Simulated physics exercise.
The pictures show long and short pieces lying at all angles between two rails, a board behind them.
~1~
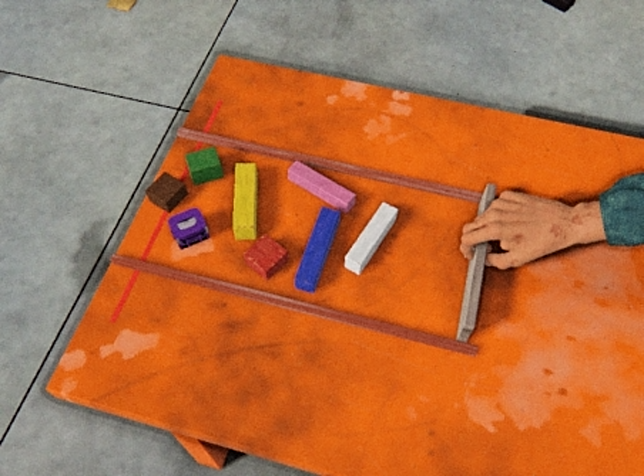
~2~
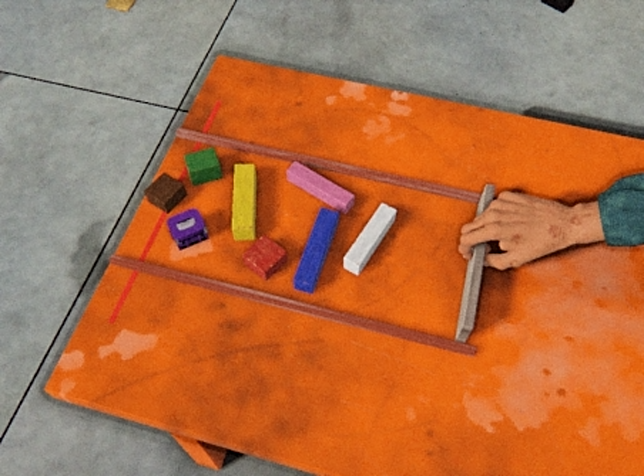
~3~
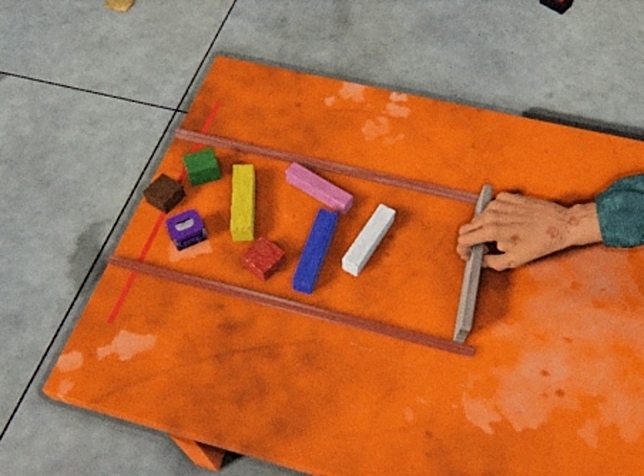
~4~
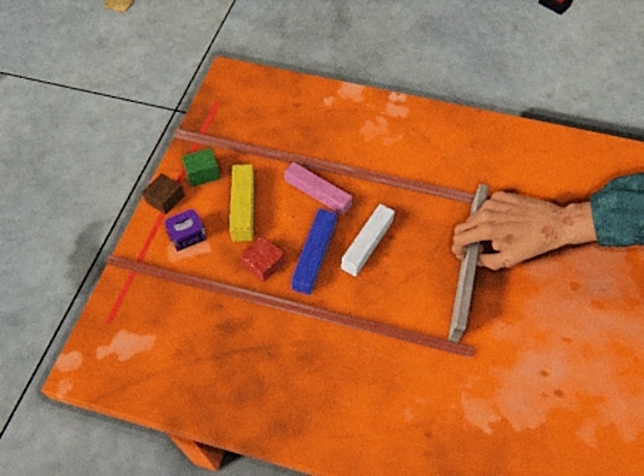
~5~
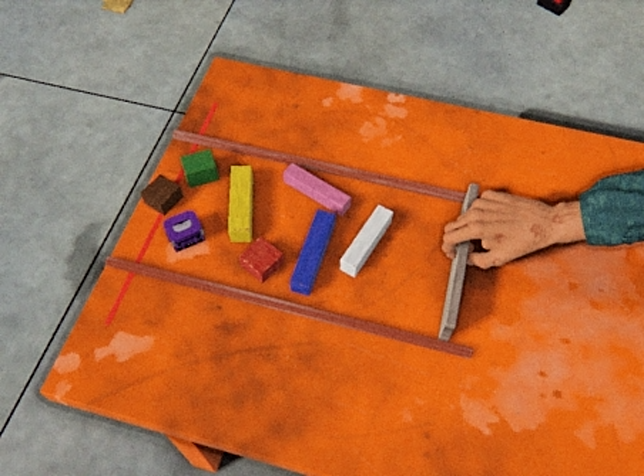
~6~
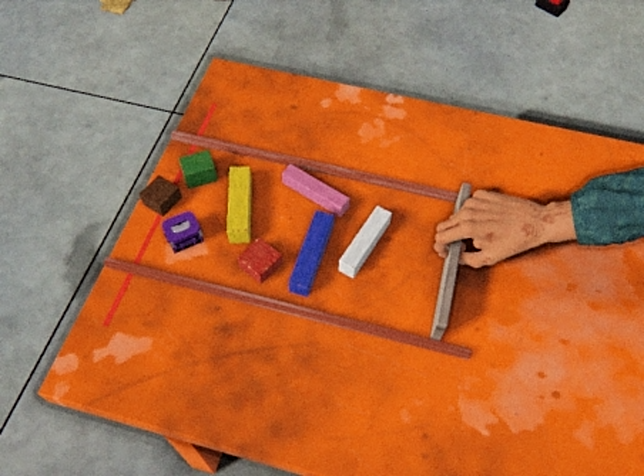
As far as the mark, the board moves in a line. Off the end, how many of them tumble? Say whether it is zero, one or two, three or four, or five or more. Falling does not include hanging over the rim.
I would say five or more.
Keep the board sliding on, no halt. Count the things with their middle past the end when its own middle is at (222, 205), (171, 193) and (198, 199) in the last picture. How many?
Taking the places in turn, the counts are 0, 6 and 3.
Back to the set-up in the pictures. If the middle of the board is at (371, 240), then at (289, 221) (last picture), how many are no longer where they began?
Up to then 1, and up to the other point 5.
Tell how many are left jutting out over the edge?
Answer: 1.
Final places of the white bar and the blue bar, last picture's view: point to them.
You'll find the white bar at roughly (158, 194) and the blue bar at roughly (130, 211).
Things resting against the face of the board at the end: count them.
The number is 1.
Soon after, none off yet; brown block at rest near (161, 196); green block at rest near (198, 170); purple case at rest near (183, 232).
Then, none off yet; brown block tipped a little near (135, 188); green block moved about its own width near (155, 160); purple case moved well along near (120, 216).
At rest, the number that fall off is five or more; fallen, pink bar, red block, yellow bar, purple case, green block and brown block.
